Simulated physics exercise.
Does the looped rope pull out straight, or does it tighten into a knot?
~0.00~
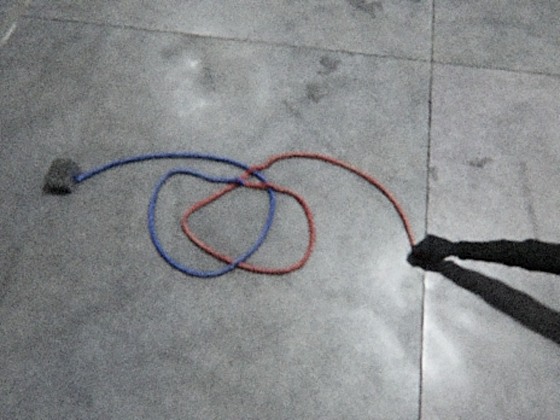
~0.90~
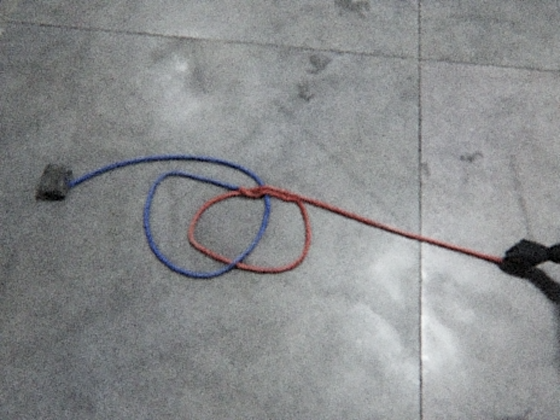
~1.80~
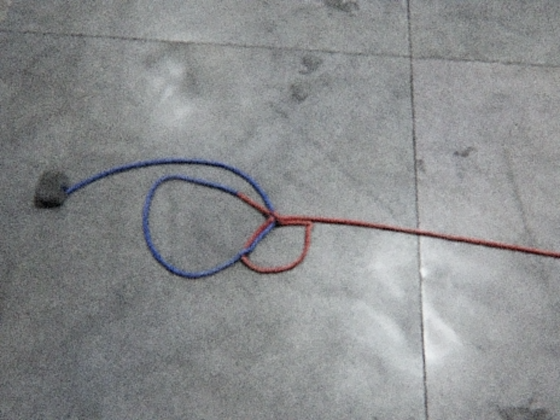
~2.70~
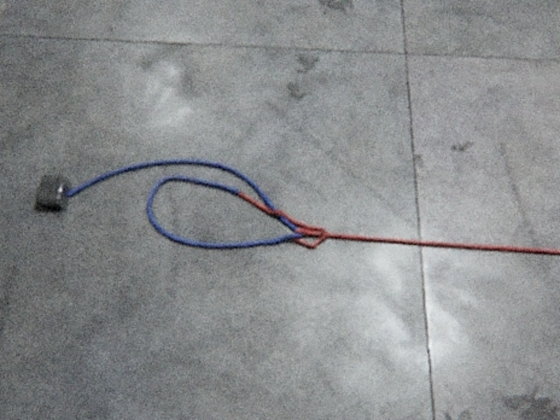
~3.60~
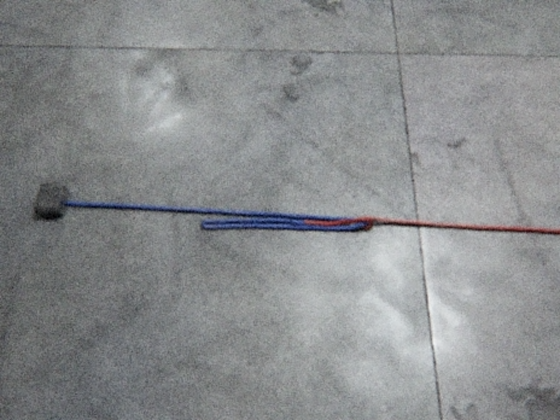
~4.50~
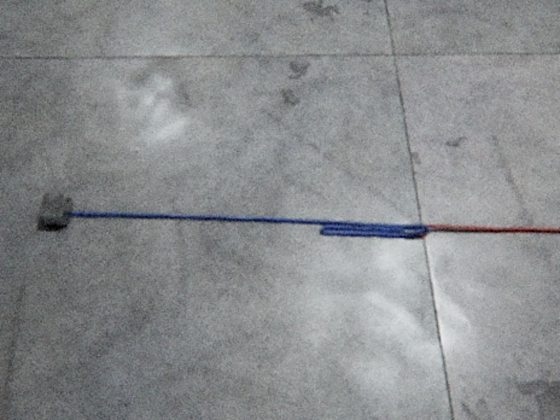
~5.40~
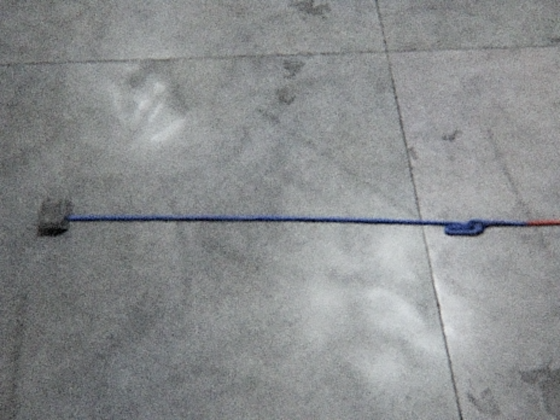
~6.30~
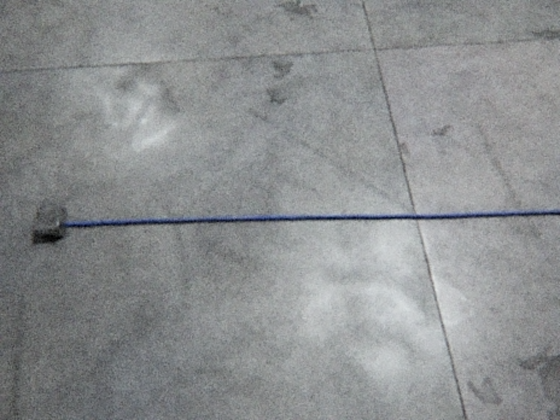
The rope pulls out straight. Its loops narrow and slide to the right, and a straight blue line is left across the floor with no knot in view.
